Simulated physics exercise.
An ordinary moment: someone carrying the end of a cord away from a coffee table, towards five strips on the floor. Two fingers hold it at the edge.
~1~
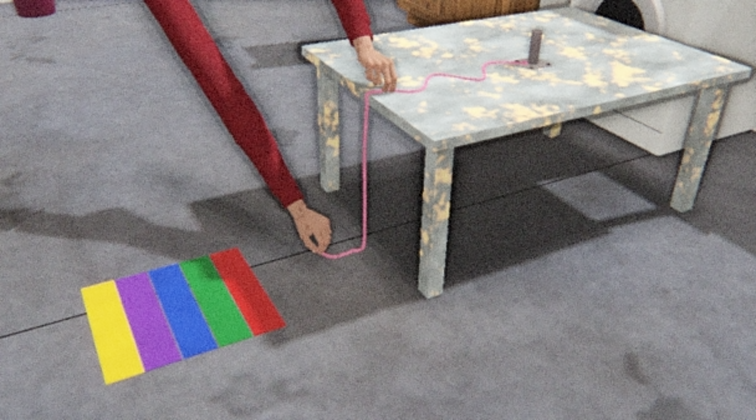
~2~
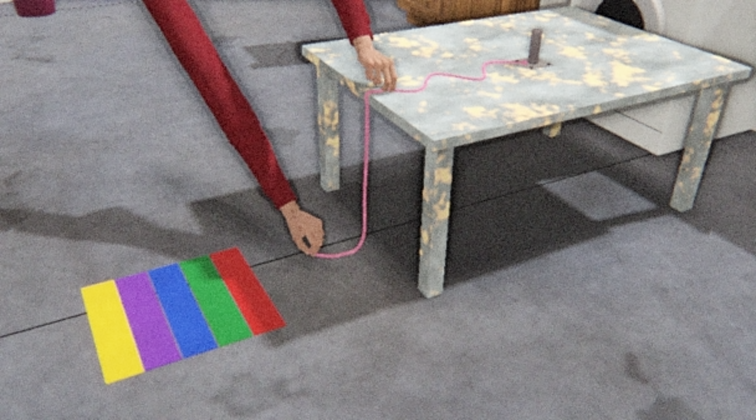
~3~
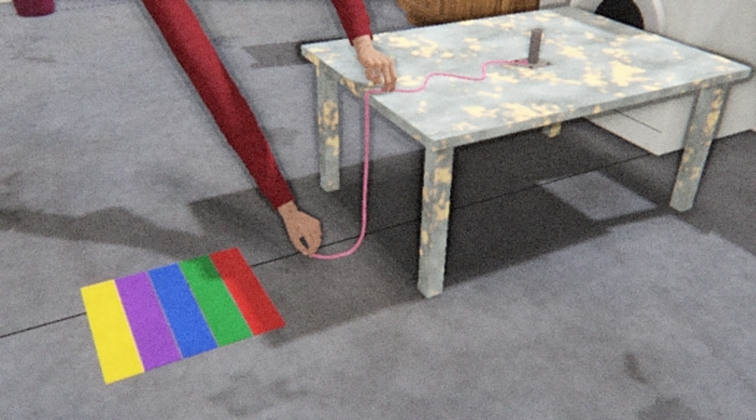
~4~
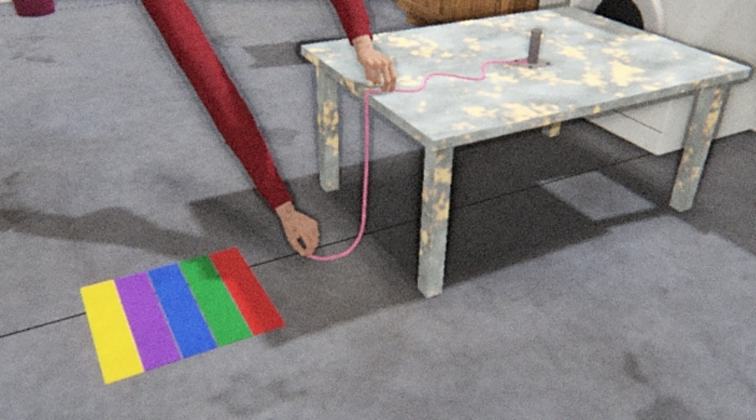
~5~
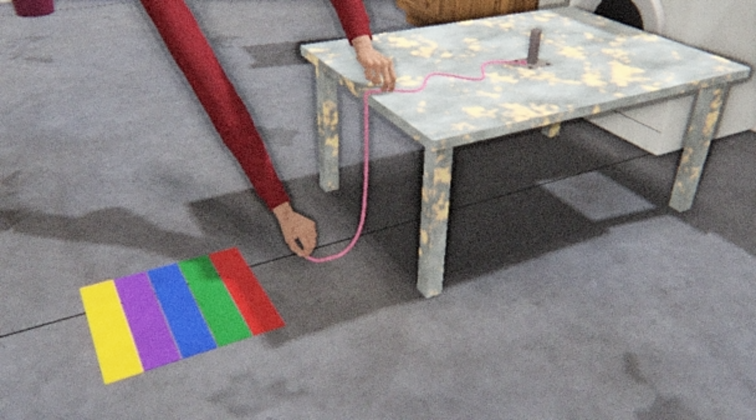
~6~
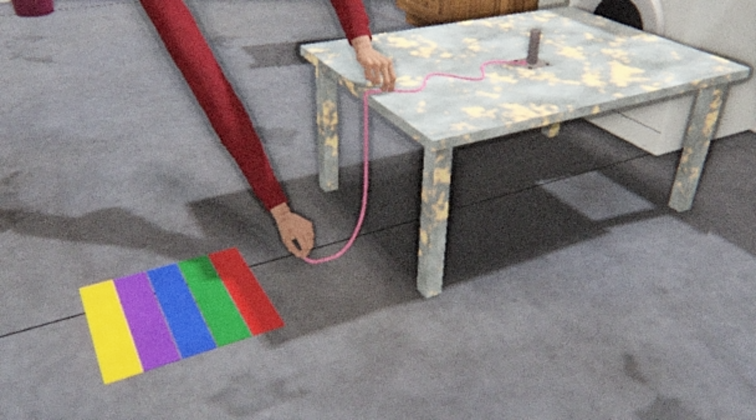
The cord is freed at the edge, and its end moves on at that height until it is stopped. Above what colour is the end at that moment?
The end stops over the purple strip.
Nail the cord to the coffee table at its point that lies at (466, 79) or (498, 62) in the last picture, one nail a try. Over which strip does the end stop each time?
Try by try: Blue; purple.
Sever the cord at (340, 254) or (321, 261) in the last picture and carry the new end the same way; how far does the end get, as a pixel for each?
The places are (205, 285) and (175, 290).
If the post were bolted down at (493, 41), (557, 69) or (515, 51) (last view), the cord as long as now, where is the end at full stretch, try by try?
About (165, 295), (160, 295) and (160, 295).
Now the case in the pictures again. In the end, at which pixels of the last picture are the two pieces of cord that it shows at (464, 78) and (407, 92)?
They go to (438, 80) and to (356, 106).
A little later, end near (212, 281); over green.
Next, end near (168, 293); over blue.
When it is tight, end near (140, 301); over purple. It gets as far as the purple strip.
